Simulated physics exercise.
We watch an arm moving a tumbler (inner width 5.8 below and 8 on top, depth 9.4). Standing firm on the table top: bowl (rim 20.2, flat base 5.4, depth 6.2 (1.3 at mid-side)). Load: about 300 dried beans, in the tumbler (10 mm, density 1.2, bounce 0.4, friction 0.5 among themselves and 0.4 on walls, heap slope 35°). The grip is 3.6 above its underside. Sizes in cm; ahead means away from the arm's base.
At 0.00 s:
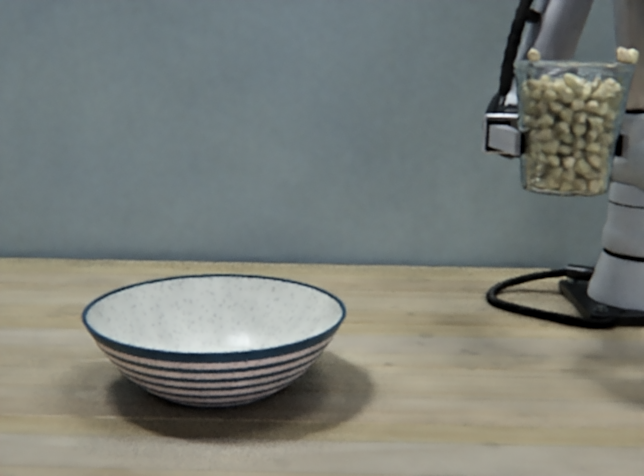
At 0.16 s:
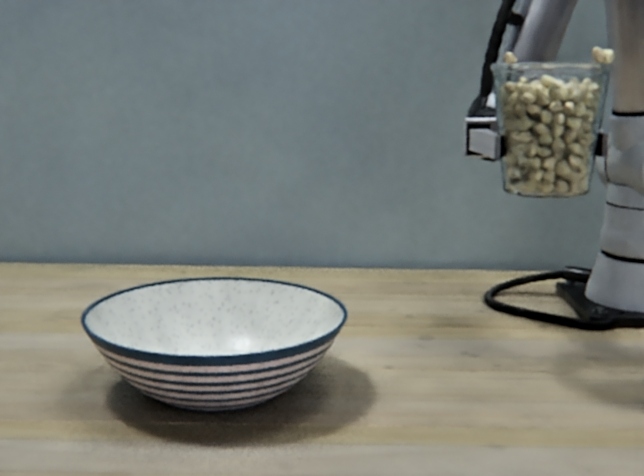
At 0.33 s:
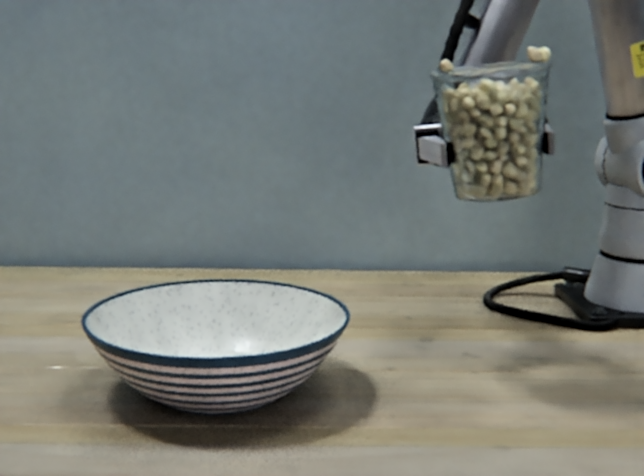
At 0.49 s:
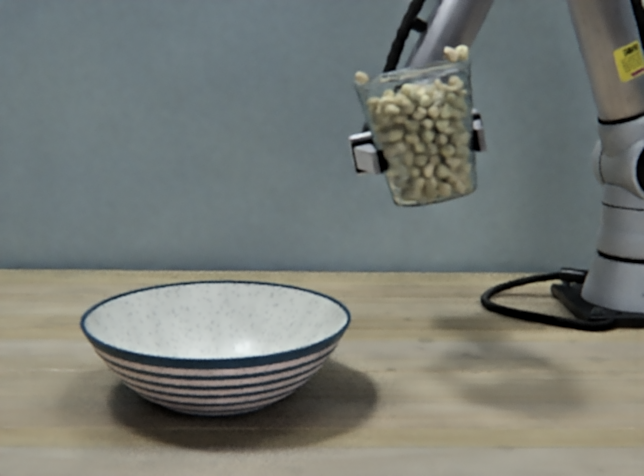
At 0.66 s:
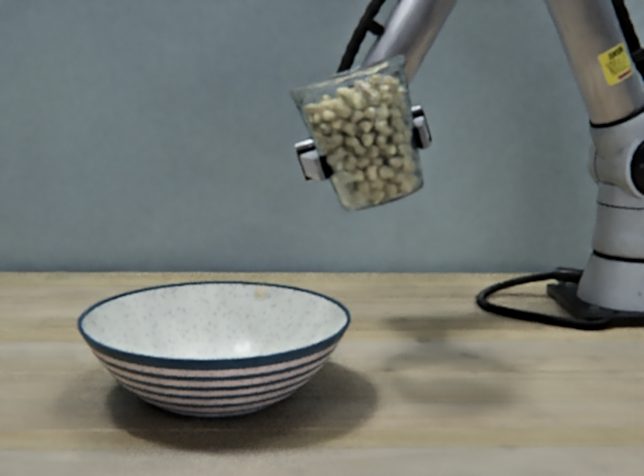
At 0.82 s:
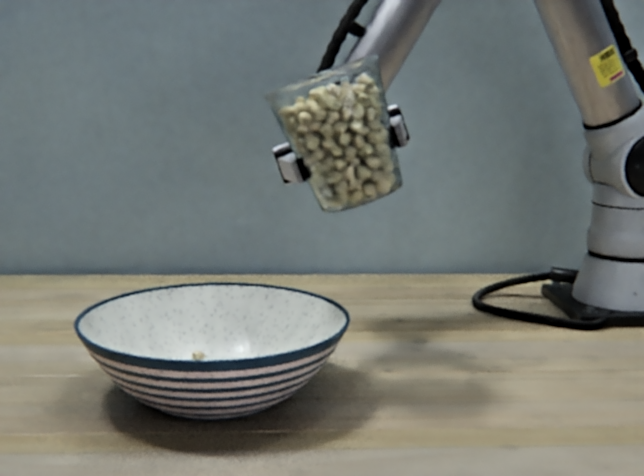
A robot arm carries a glass of beans left, tilting it toward a striped bowl.
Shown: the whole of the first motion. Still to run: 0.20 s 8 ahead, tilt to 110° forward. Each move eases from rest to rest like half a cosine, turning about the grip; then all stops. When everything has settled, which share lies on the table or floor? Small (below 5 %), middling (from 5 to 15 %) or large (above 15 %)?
Share on the table or floor: Large (above 15 %).
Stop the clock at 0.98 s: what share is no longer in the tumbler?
Some 0 per cent.
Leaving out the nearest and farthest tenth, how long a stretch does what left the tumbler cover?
Some 32 cm.
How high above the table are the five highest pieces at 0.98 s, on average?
About 22 cm.
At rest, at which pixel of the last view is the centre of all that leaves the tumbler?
Near (157, 385).
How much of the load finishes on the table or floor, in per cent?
About 40 per cent.
After 0.90 s, tilted 51° forward, highest piece 25 above the table; 302 in the tumbler, 1 in the bowl.
After 0.98 s, tilted 101° forward, highest piece 22 above the table; 302 in the tumbler, 1 in the bowl.
After 1.22 s, tilted 110° forward, highest piece 16 above the table; 142 in the bowl, 105 on the table or floor, 32 in the tumbler, 24 in flight or on a rim.
After 2.27 s, tilted 110° forward, highest piece 3 above the table; 178 in the bowl, 125 on the table or floor.
In the end, 178 in the bowl, 125 on the table or floor. That is 41 % on the table or floor.
